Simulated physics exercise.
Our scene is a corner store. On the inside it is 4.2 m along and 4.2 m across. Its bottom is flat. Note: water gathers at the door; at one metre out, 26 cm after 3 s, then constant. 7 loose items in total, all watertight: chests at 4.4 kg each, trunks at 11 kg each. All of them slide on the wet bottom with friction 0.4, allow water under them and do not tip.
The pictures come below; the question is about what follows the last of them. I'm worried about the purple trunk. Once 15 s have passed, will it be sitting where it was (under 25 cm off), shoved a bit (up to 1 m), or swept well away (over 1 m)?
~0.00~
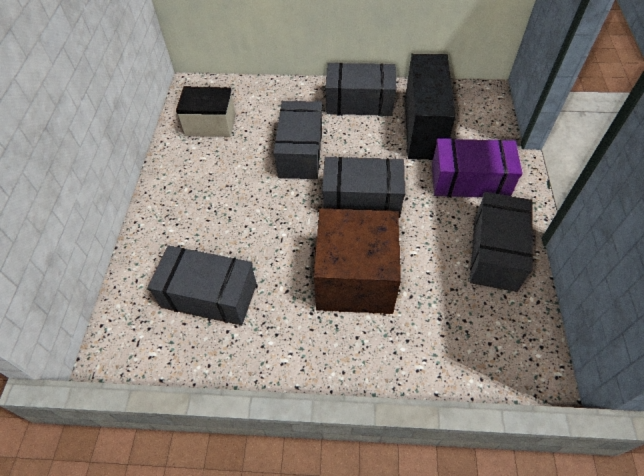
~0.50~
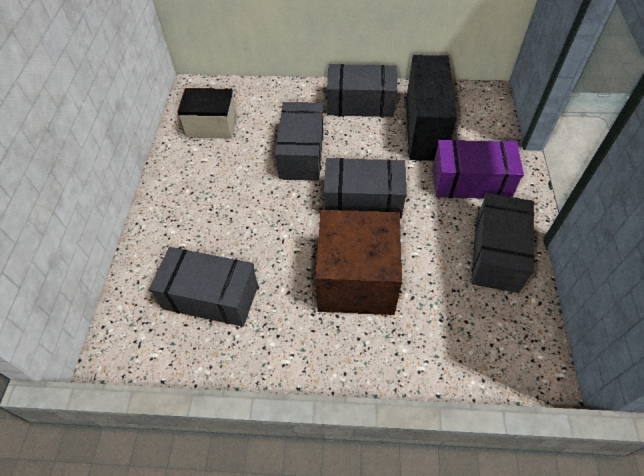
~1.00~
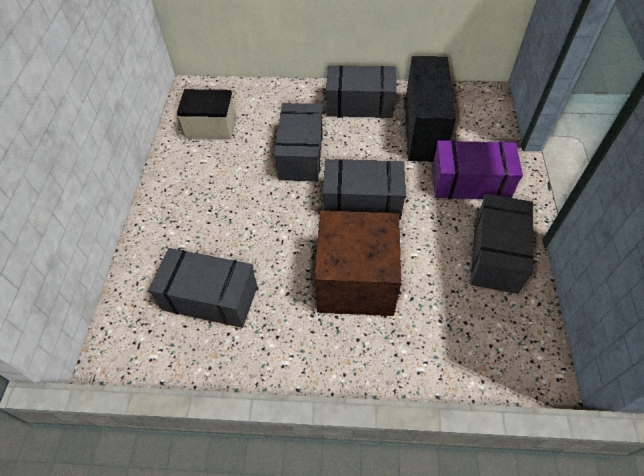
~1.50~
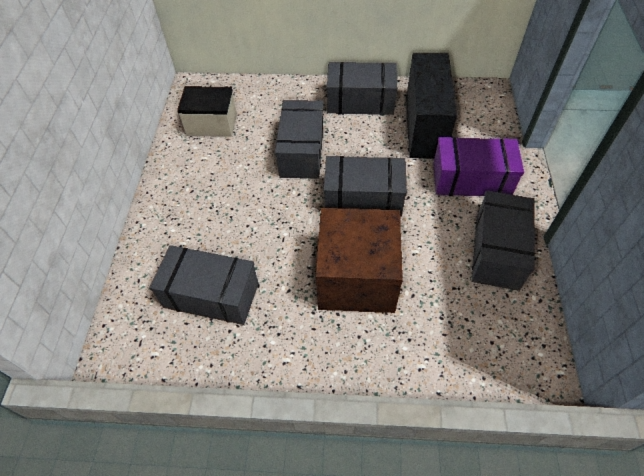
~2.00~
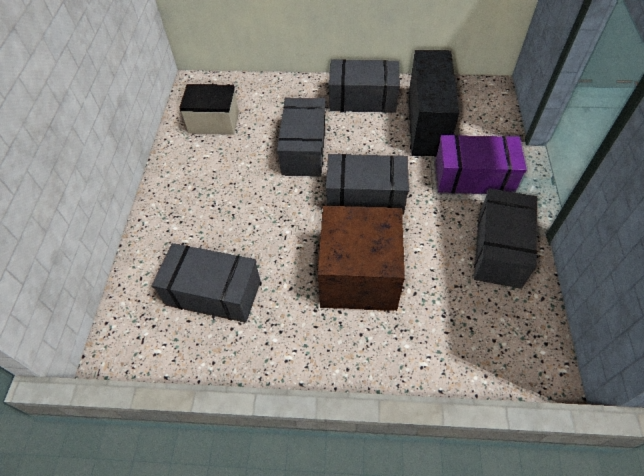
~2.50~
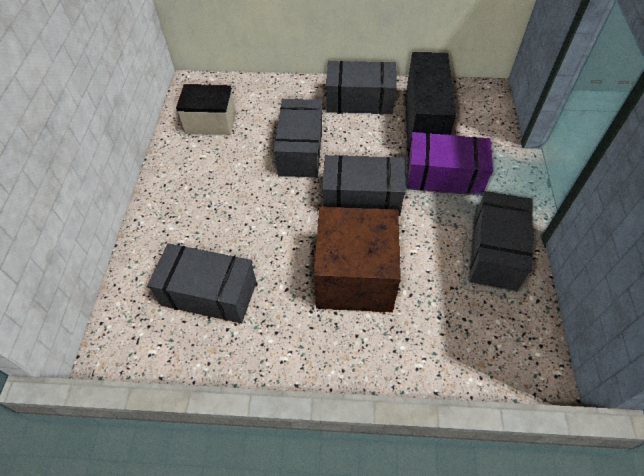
Goes a long way.
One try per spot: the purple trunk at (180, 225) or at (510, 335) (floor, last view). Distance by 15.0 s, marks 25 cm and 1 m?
In that order: It goes a long way; it goes a long way.
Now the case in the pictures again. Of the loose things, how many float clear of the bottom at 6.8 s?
Then: 6.
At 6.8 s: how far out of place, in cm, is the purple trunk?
By then it has shifted roughly 300 cm.
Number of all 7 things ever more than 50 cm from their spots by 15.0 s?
By my tally, 7.
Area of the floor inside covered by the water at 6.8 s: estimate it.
I'd estimate close to 16 m2.
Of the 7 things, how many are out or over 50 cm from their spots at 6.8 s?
The number comes to 5.
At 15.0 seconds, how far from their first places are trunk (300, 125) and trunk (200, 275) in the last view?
They've ended up 120 cm and 140 cm away, in that order.
After 3.5 s the purple trunk is near (409, 144), 0.7 m from its start, afloat; 1 afloat.
After 6.8 s the purple trunk is near (225, 97), 2.8 m from its start, afloat; 6 afloat.
After 11.0 s the purple trunk is near (205, 108), 2.9 m from its start, afloat; 7 afloat.
After 15.0 s the purple trunk is near (273, 62), 2.5 m from its start, afloat; 7 afloat.
